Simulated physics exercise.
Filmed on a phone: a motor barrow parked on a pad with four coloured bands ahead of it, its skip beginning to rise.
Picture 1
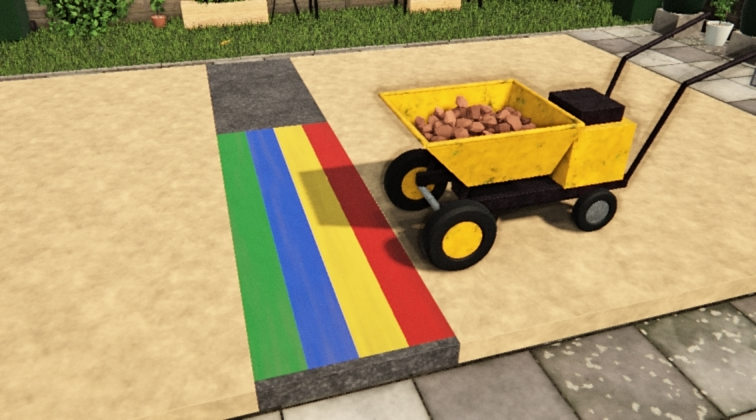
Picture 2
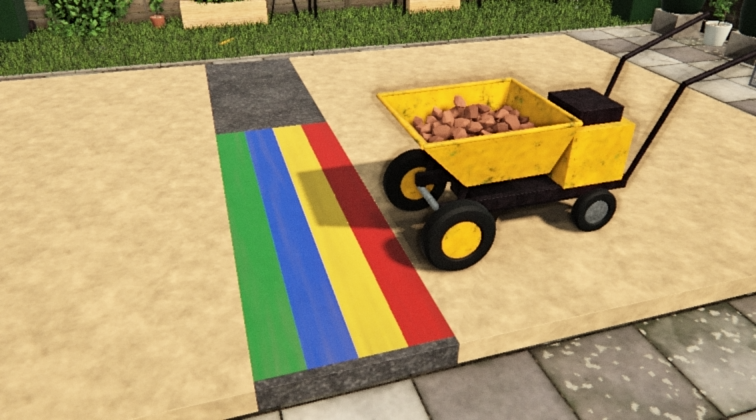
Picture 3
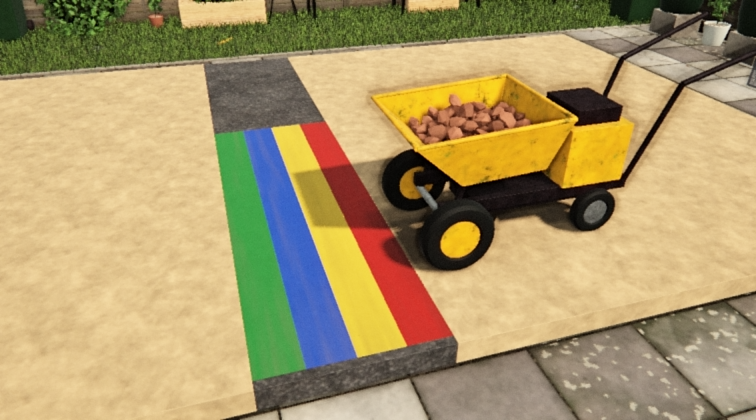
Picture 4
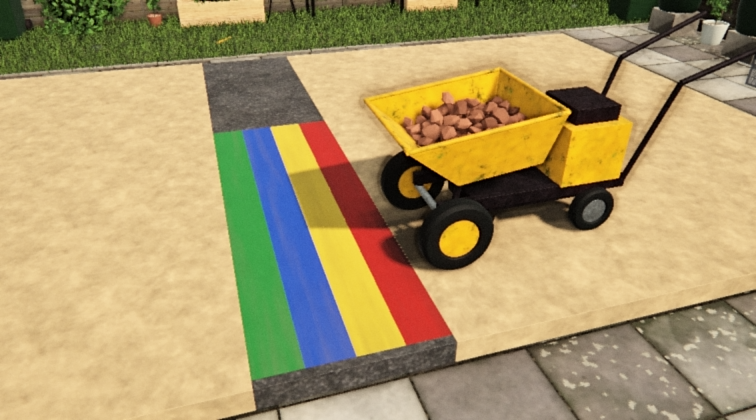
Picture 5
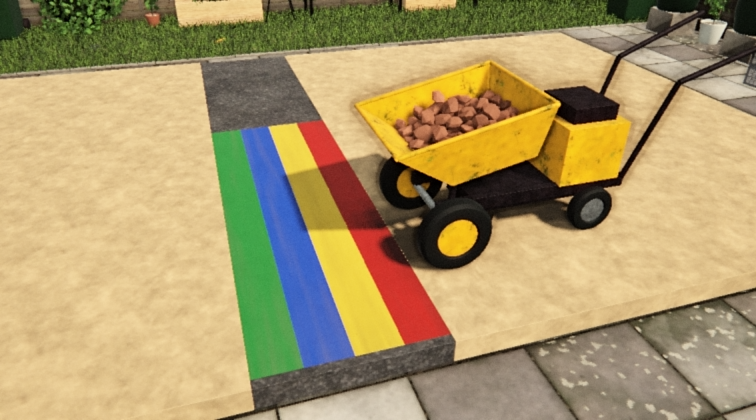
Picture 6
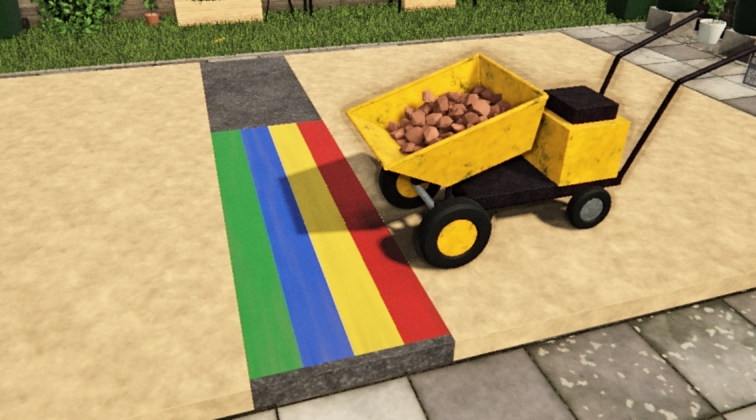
In the video, a yellow motor barrow loaded with reddish-brown rubble stands beside green, blue, yellow and red bands on a sandy surface. Its skip starts out level, then gradually tilts forward to the left, its rear edge rising.
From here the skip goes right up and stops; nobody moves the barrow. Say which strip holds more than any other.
The heap favours the blue strip.
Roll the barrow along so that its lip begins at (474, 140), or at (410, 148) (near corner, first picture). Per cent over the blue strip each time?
The first gives 20 %, the second 40 %.
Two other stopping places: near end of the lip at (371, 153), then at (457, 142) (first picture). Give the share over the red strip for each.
First some 0, then 0 per cent.
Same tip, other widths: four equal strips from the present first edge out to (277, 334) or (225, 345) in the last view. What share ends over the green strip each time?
In turn 30 and 20 in a hundred.
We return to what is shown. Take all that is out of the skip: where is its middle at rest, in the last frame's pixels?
Near (288, 255).
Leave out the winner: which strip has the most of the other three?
It is the green strip.
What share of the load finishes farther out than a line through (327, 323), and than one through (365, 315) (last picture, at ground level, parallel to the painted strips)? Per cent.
About 50 and 70 per cent.
Shortly afterwards, skip tipped steeply; the whole lot in the skip.
Next, skip tipped right over; near two thirds in the skip; a little over the yellow strip; near a quarter over the blue strip; only a few over the green strip.
Some moments later, skip tipped right over; near a quarter in the skip; a little over the yellow strip; near a third over the blue strip; near a quarter over the green strip; a little off the paint.
In the end, skip tipped right over; near a quarter in the skip; none at all over the red strip; a little over the yellow strip; near a third over the blue strip; near a quarter over the green strip; a little off the paint.
